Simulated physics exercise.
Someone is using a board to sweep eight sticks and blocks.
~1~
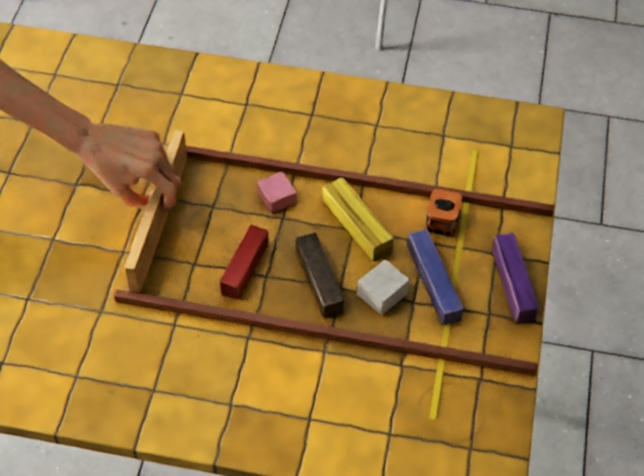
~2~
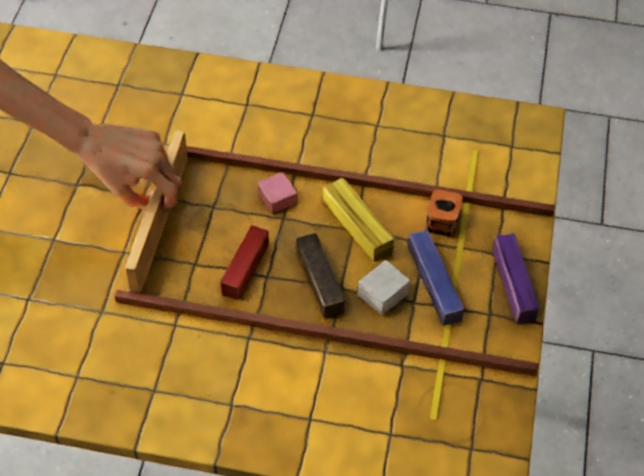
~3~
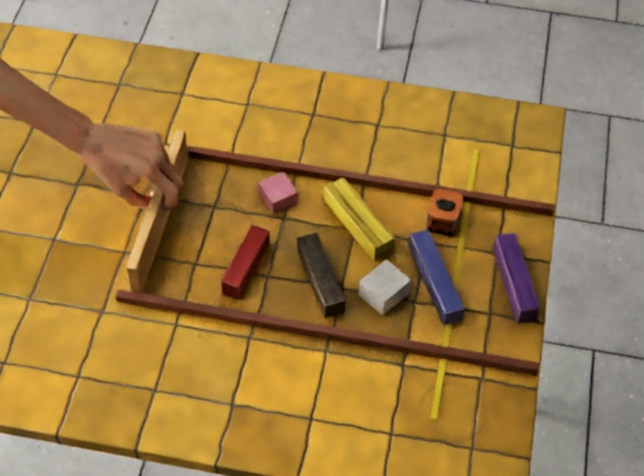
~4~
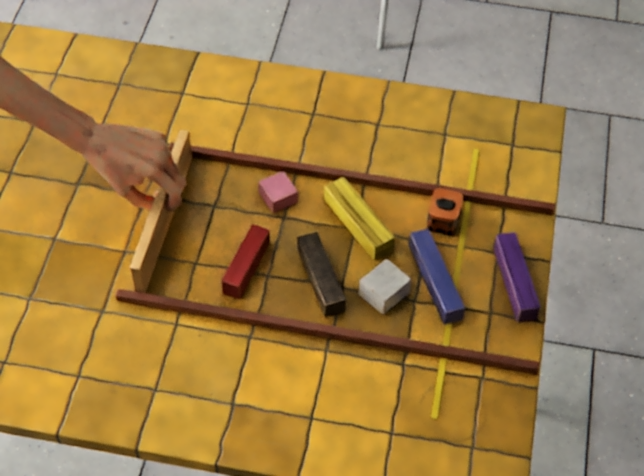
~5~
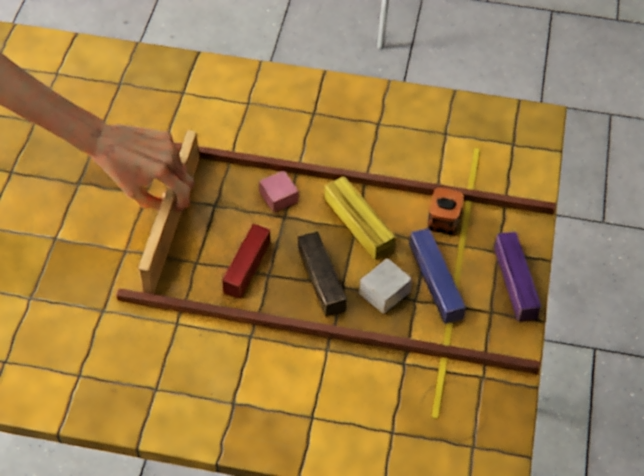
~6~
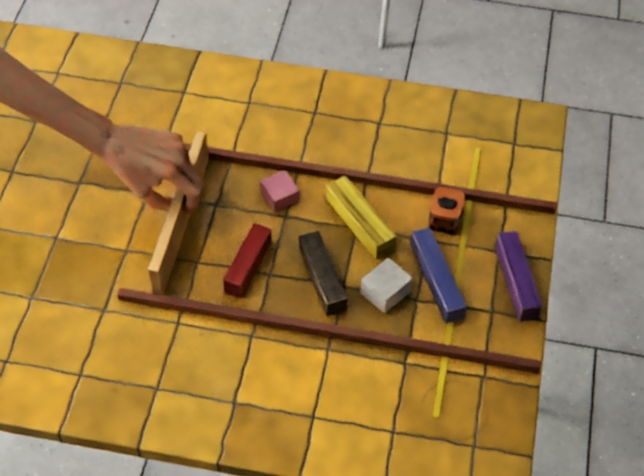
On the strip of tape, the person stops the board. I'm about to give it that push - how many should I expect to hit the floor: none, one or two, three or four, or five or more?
Expect one or two.
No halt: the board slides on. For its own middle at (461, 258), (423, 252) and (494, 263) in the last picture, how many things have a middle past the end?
In order of the places given, that's 1, 0 and 4.
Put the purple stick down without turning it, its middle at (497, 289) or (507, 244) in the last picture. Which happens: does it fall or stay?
In order, falls away; falls away.
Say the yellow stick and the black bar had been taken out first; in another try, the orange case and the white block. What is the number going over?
In the first try 0, in the other 1.
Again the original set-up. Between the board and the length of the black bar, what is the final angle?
The angle comes out near 0 degrees.
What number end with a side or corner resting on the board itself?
2 end up touching it.
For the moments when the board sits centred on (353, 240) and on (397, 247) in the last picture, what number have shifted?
The first number is 6, the next one 7.
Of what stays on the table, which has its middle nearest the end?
The blue bar.
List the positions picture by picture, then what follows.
Purple stick (515, 278); blue bar (435, 276); orange case (443, 213); board (158, 210); tape (455, 274), in the first picture.
Blue bar (435, 277); board (158, 210), in the second picture.
Orange case (444, 212); pink block (278, 193), in the third picture.
Purple stick (516, 276); white block (385, 287), in the fourth picture.
Blue bar (437, 275); yellow stick (359, 217), in the fifth picture.
Purple stick (518, 275); blue bar (438, 275); orange case (446, 211); board (180, 212); tape (459, 271), in the sixth picture.
Soon after, none off yet; purple stick at rest near (518, 275); blue bar at rest near (438, 275); orange case at rest near (446, 211).
After that, none off yet; purple stick at rest near (518, 275); blue bar displaced a little near (457, 273); orange case moving near (453, 210).
In the end, the number that fall off is one or two; gone, purple stick.
